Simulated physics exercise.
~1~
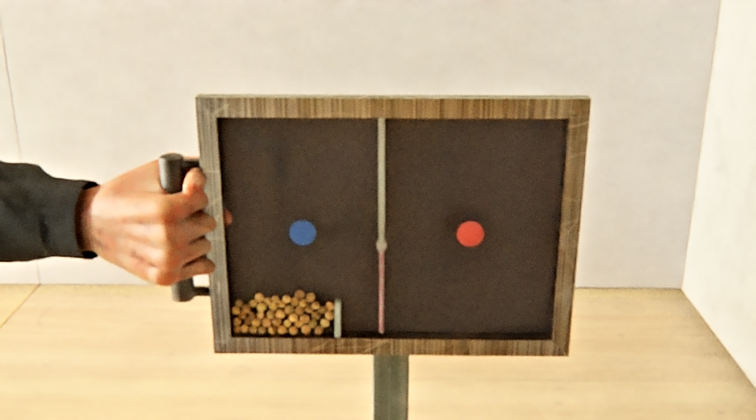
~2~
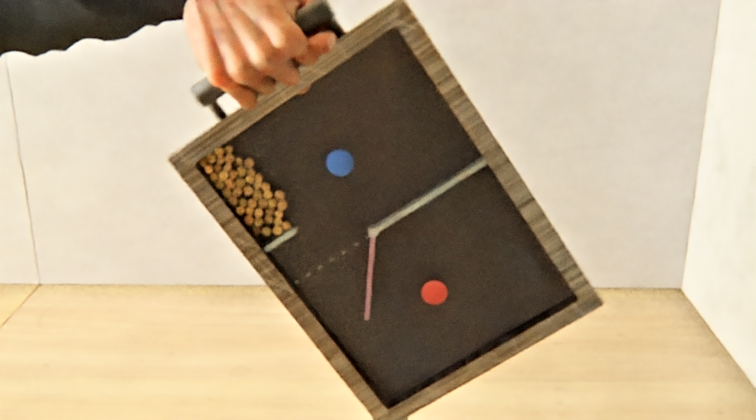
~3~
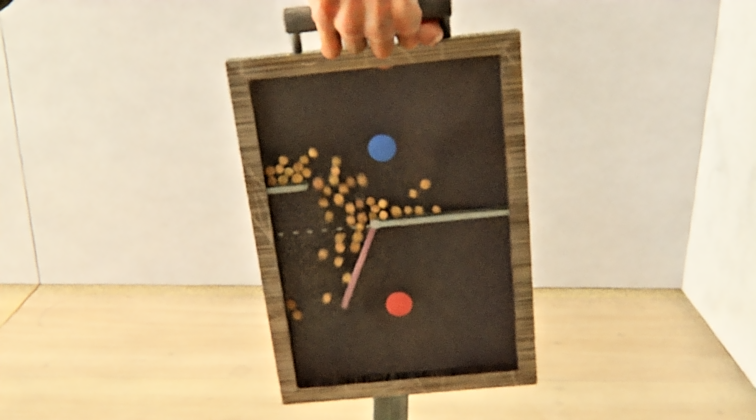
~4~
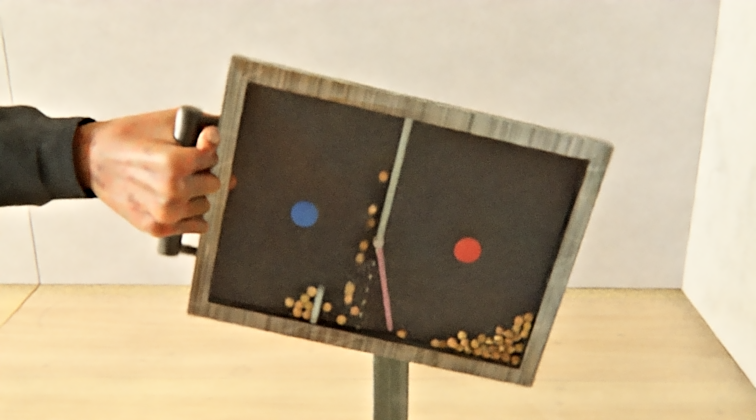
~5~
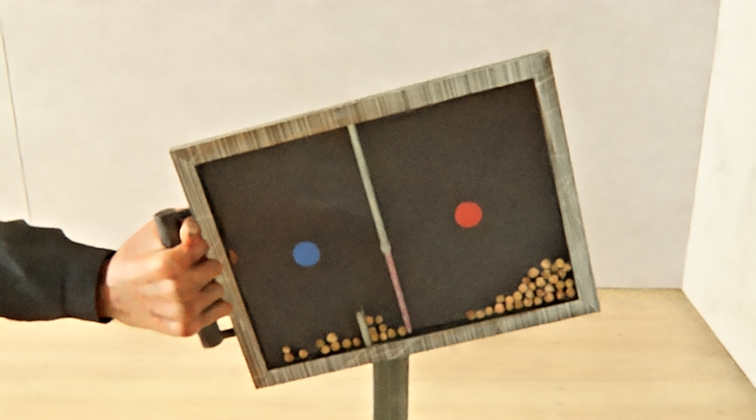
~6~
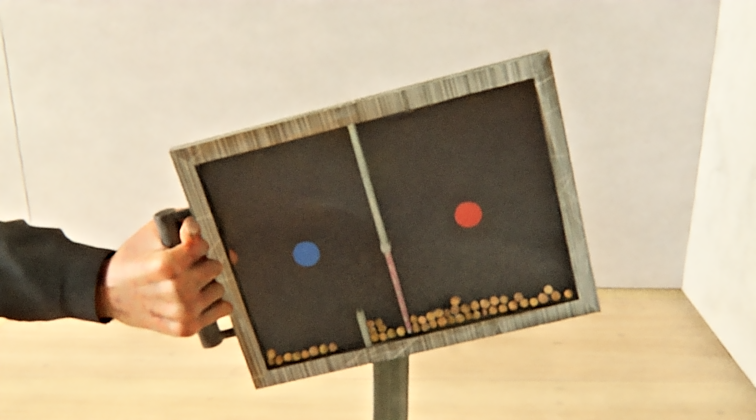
The clip shows a hand turning a framed box of wooden beads clockwise onto its end, then swinging it back past level, as beads spill past a pink flap; it stops tilted anticlockwise, with most beads along the red side's floor and fewer on the blue side.
